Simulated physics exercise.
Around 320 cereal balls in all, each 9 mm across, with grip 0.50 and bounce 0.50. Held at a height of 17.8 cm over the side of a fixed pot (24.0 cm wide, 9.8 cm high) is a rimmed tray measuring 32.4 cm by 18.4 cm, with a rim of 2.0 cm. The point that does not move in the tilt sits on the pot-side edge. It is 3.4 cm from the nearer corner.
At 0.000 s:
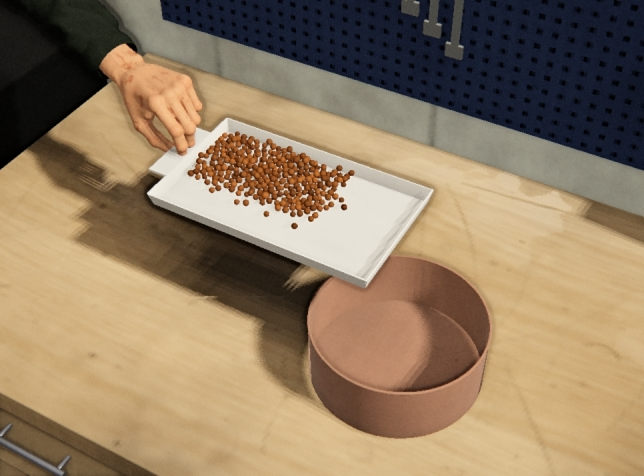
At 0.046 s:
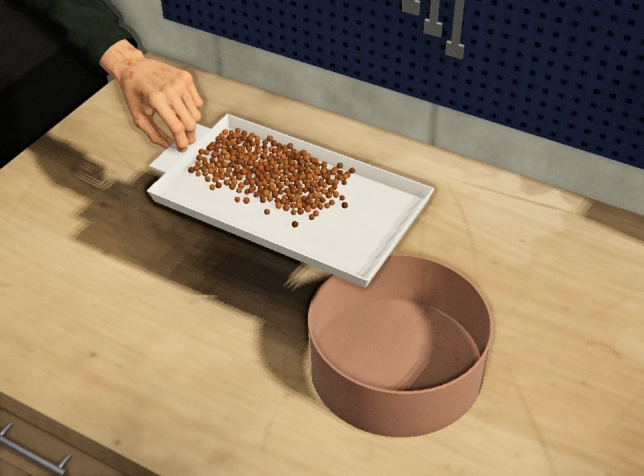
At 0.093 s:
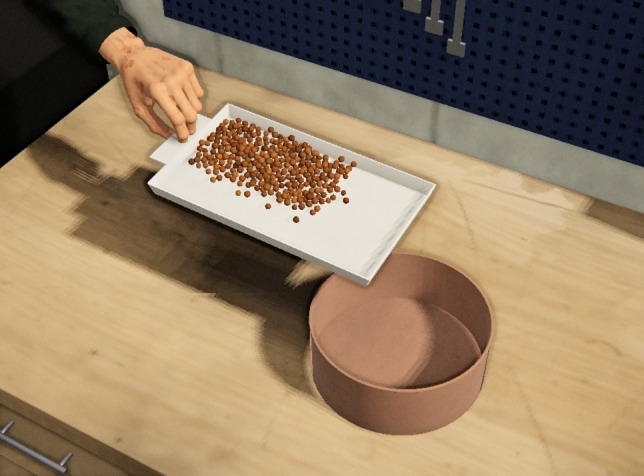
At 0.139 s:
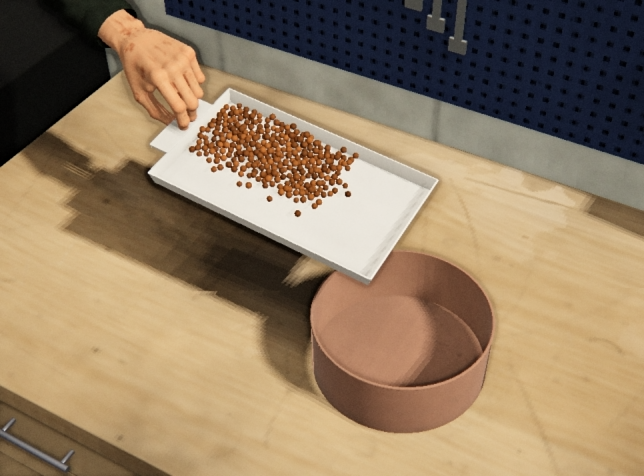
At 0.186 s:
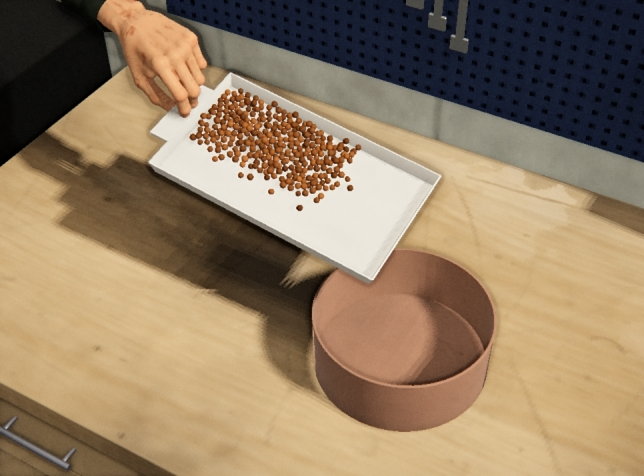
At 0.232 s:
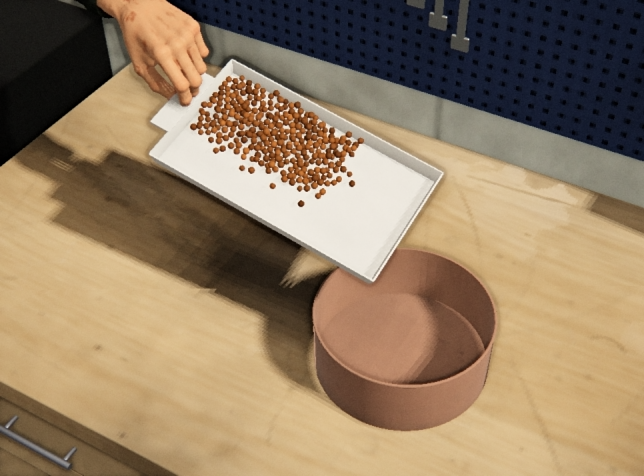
To begin with, a hand holds a white rimmed tray of small brown balls nearly level above a wooden counter, beside a round terracotta-coloured pot. The hand then raises its end of the tray, slanting it down toward the pot, while the balls stay clustered near the raised end.
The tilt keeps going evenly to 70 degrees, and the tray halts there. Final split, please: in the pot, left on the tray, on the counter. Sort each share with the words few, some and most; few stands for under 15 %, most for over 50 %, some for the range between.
The shares come out as follows. Pot: Most. Tray: Some. Counter: Few.
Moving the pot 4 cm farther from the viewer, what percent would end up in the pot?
Then roughly 40 percent would land in it.
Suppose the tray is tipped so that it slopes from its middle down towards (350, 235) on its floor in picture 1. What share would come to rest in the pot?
Something like 60 in a hundred.
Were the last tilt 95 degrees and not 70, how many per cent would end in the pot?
In that case it comes to about 95 in a hundred.
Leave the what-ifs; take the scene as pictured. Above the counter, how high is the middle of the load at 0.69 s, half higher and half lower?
The halfway line is at about 22 cm.
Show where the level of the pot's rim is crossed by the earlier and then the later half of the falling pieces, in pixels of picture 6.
Early half: About (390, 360); late half: (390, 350).
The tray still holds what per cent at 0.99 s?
About 25%.
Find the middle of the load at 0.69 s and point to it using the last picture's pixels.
I'd put it close to (348, 241).
After 0.50 s, tilt 43 degrees; the tray holds 100 %, the pot 0 %.
Then, at 0.69 s, tilt 61 degrees; the tray holds 95 %, the pot 0 %.
After 0.99 s, tilt 70 degrees; the tray holds 25 %, the pot 65 %.
By 2.0 s all is still; pot 75 %, tray 20 %, counter 5 %.
